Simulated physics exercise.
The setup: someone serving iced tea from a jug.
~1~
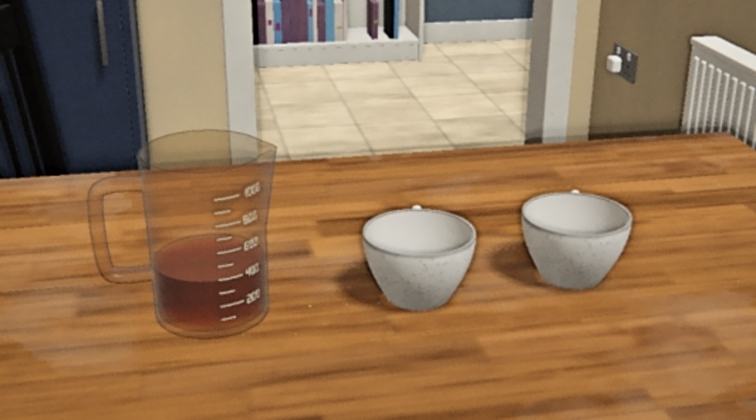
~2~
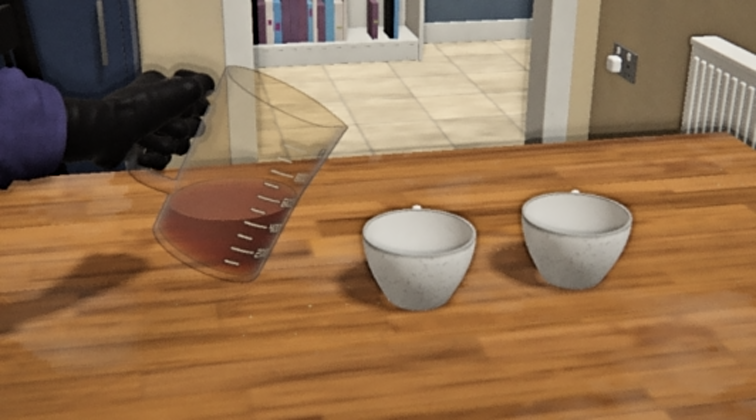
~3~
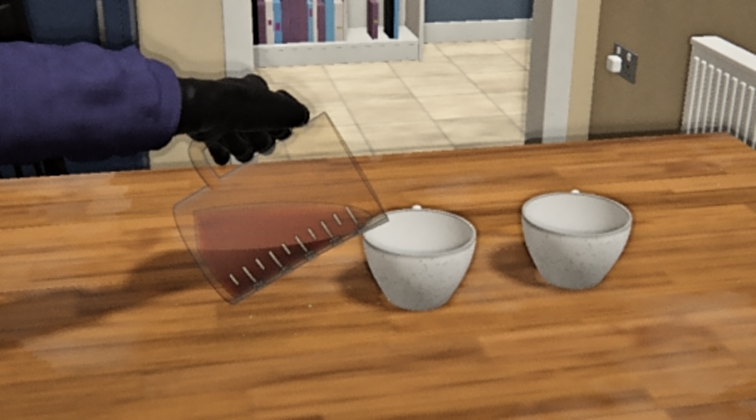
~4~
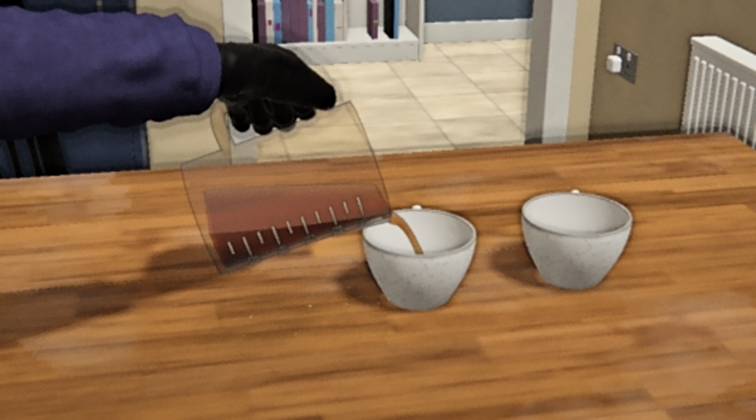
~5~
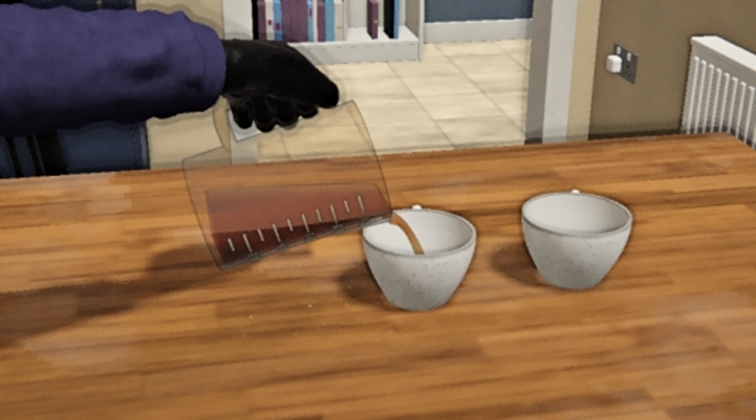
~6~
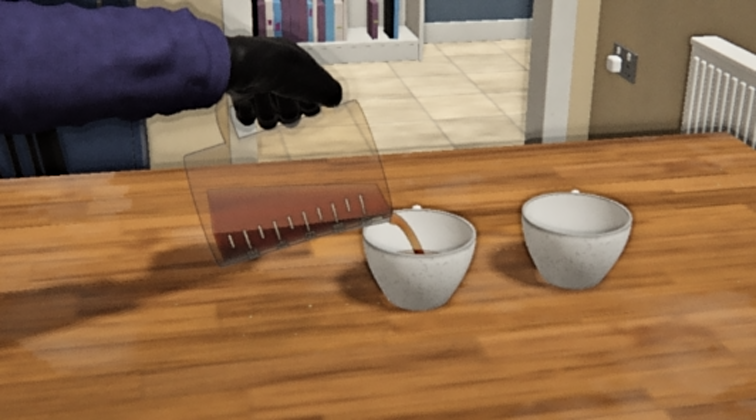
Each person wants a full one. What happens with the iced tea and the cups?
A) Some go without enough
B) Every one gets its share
(A) Some go without enough.
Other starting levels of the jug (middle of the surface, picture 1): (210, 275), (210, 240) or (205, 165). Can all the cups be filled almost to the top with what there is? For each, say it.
Taking them in order, the supply gives out early, then gives out early, then lasts the distance.
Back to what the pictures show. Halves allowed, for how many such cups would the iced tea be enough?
Count: Around 1.0 of them.
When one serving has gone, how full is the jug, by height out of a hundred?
About 5 %.
Next, the first is about two thirds full.
After that, the first is done and the jug has a little of its load.
Finally, the jug is empty with one filled and the next at about a quarter of a serving.
